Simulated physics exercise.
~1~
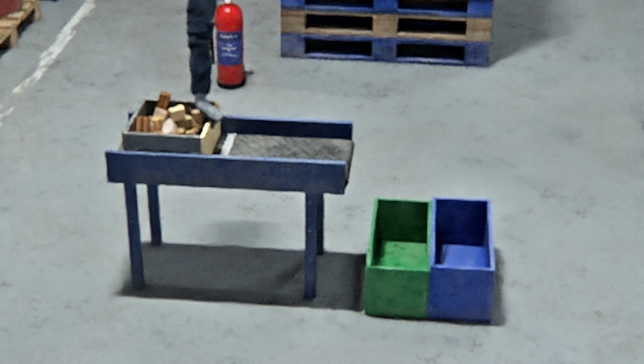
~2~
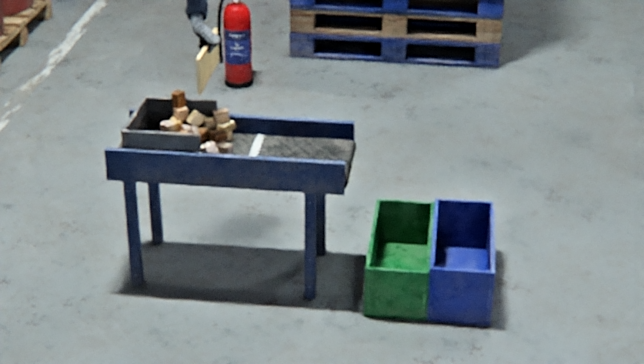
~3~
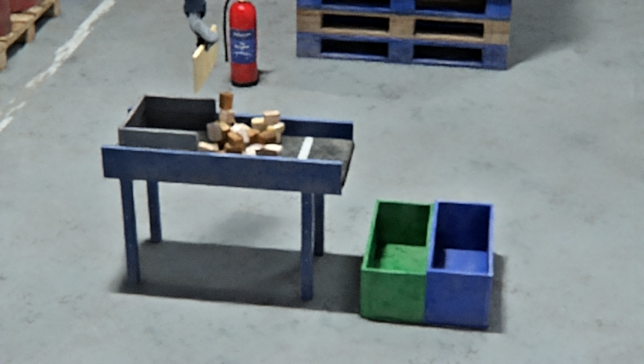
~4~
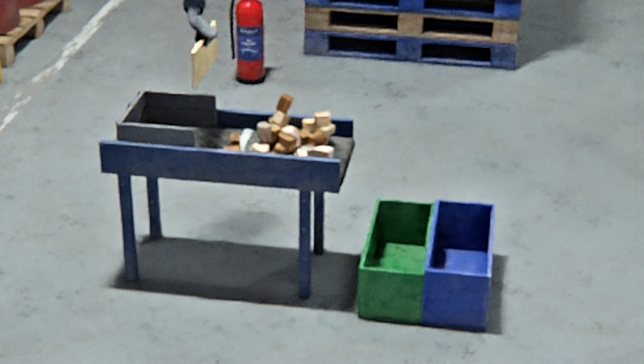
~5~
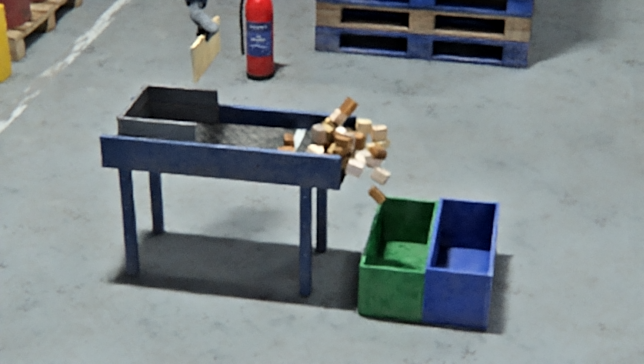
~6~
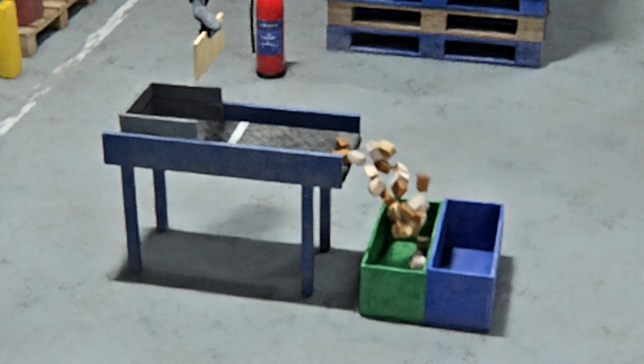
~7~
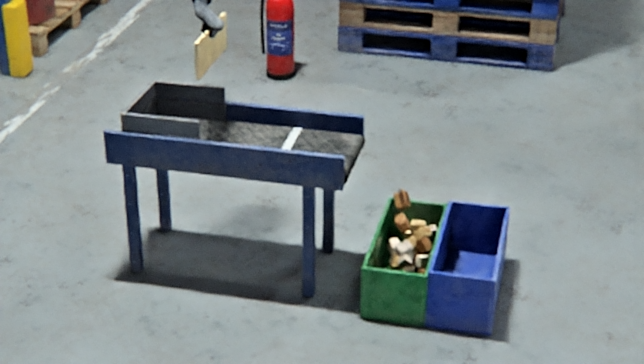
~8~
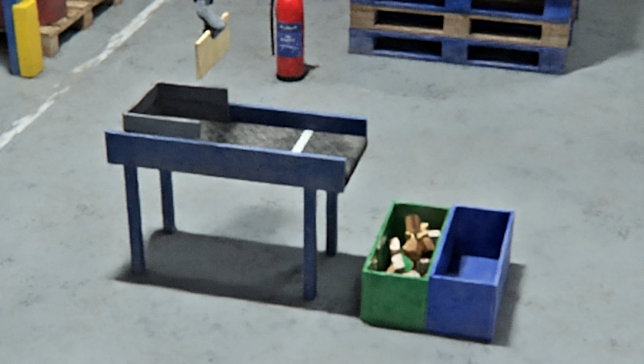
On a warehouse floor, a belt carries loose wooden blocks right and drops them into the green tote.
